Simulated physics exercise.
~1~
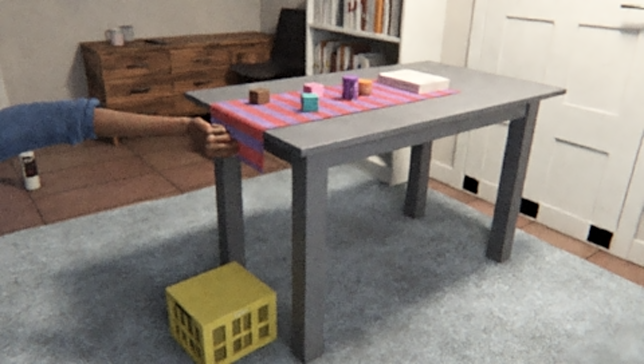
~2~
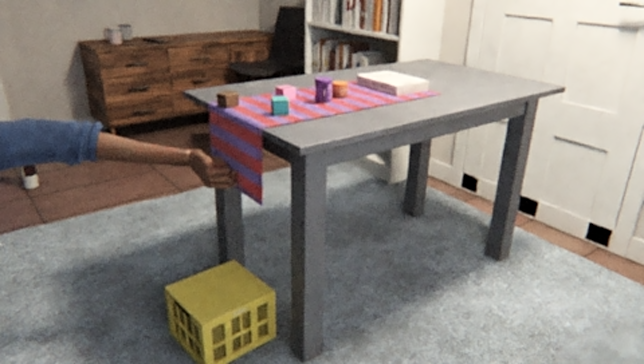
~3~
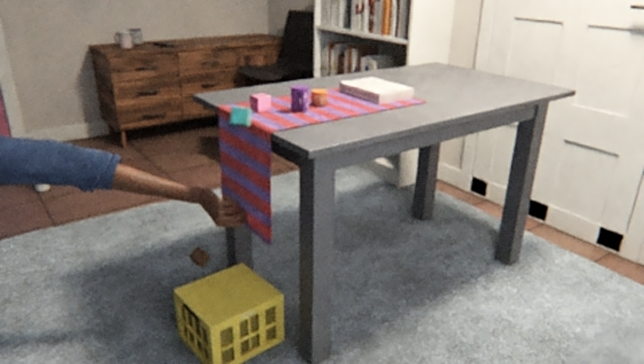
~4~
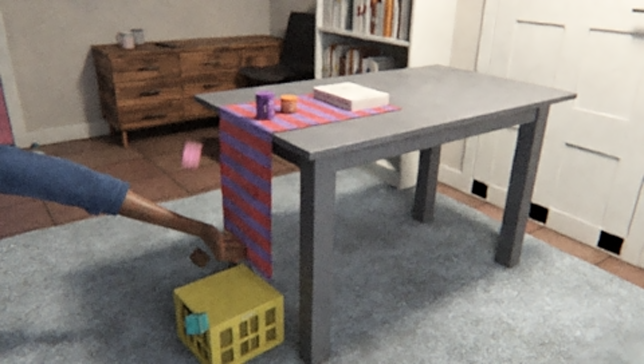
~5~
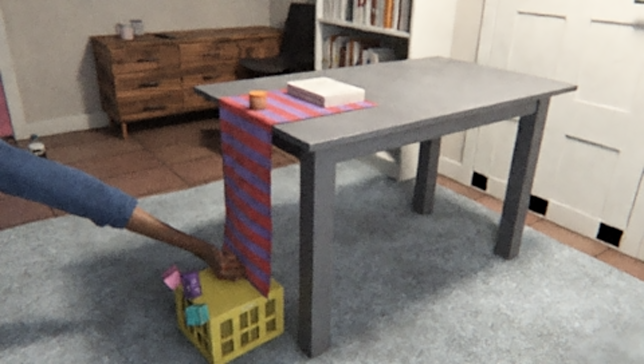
A hand pulls a striped cloth down toward a crate, tipping four objects off the table.
